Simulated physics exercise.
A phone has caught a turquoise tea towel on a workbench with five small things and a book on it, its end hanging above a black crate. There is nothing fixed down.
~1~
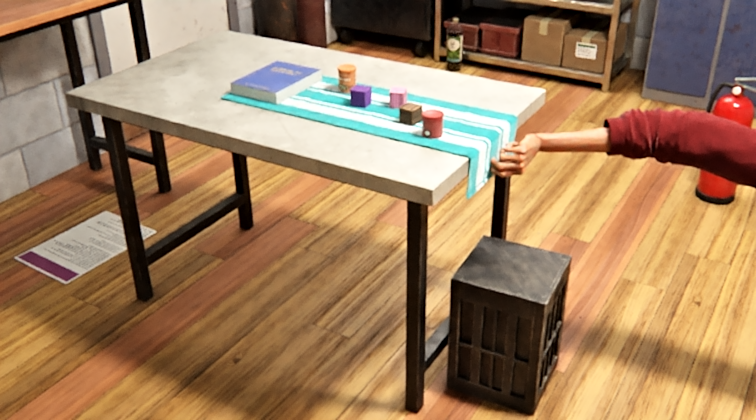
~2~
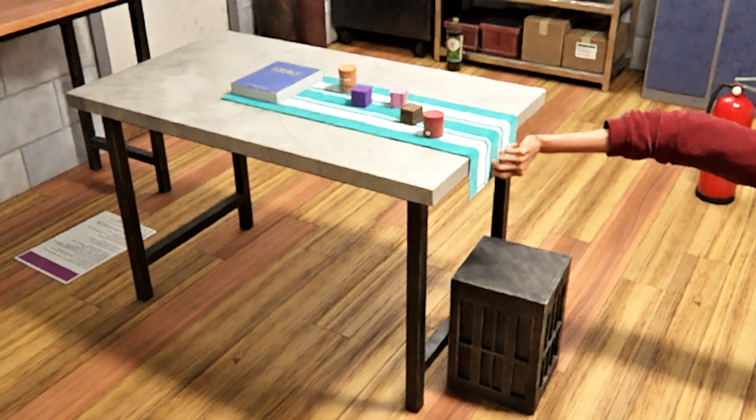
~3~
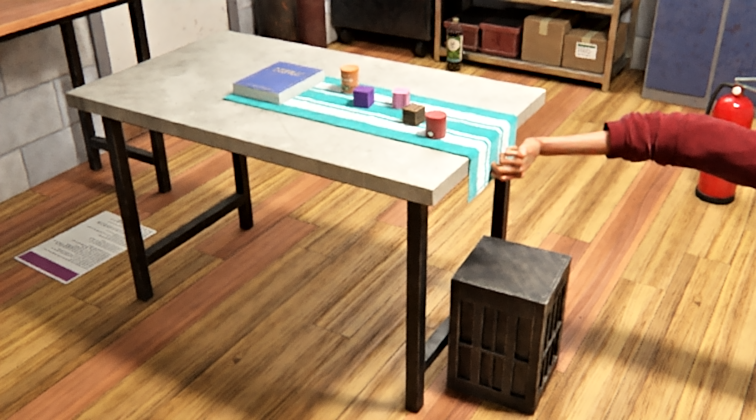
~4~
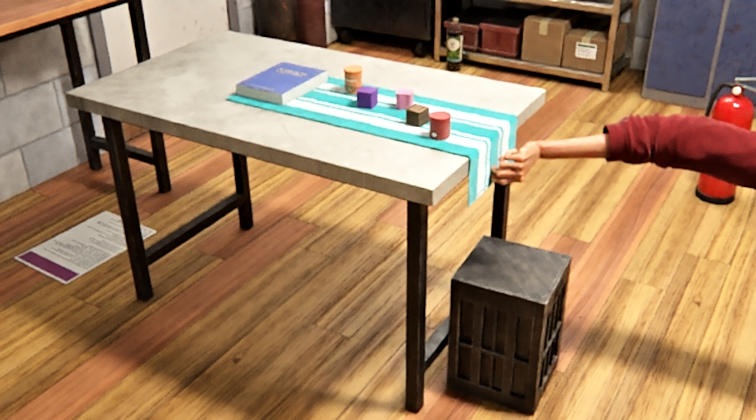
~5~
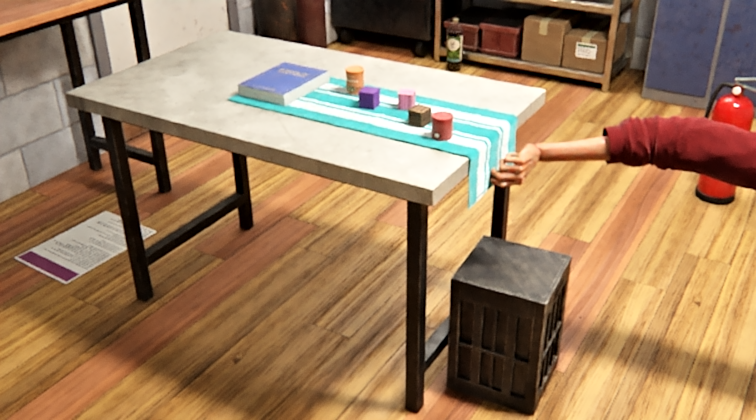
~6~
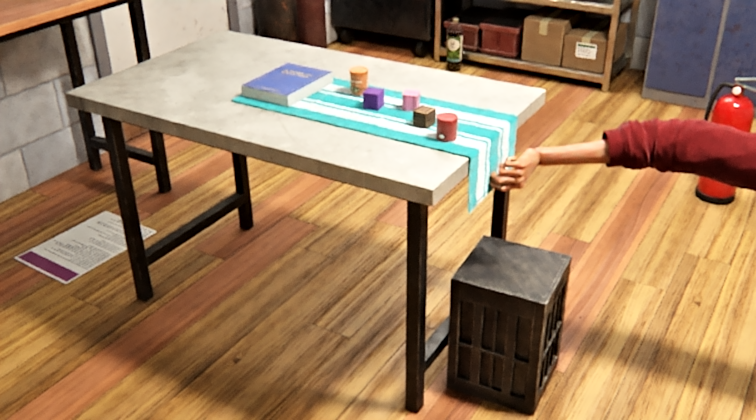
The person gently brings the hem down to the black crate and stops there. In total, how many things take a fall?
Two in total.
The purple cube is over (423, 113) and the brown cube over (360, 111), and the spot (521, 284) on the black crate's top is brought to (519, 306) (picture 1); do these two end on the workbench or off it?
Well, the purple cube is dislodged, and the brown cube is safe.
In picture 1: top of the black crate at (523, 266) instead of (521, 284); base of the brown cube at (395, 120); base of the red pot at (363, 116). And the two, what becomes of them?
Brown cube: Safe; red pot: Safe.
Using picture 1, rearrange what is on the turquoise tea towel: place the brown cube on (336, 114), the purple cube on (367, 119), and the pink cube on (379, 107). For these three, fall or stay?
The brown cube stays aboard, the purple cube stays aboard, the pink cube stays aboard.
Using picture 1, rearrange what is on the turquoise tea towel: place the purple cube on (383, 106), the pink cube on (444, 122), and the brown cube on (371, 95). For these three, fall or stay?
Purple cube stays, pink cube gone, brown cube stays.
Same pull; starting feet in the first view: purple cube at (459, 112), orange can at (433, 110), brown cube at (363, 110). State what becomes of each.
The purple cube falls; the orange can tumbles off; the brown cube survives.
Soon after, hem near (490, 232); red pot gone.
After that, hem on the crate; red pot and brown cube gone.
In the end, hem on the crate; red pot and brown cube gone. It carries off two.
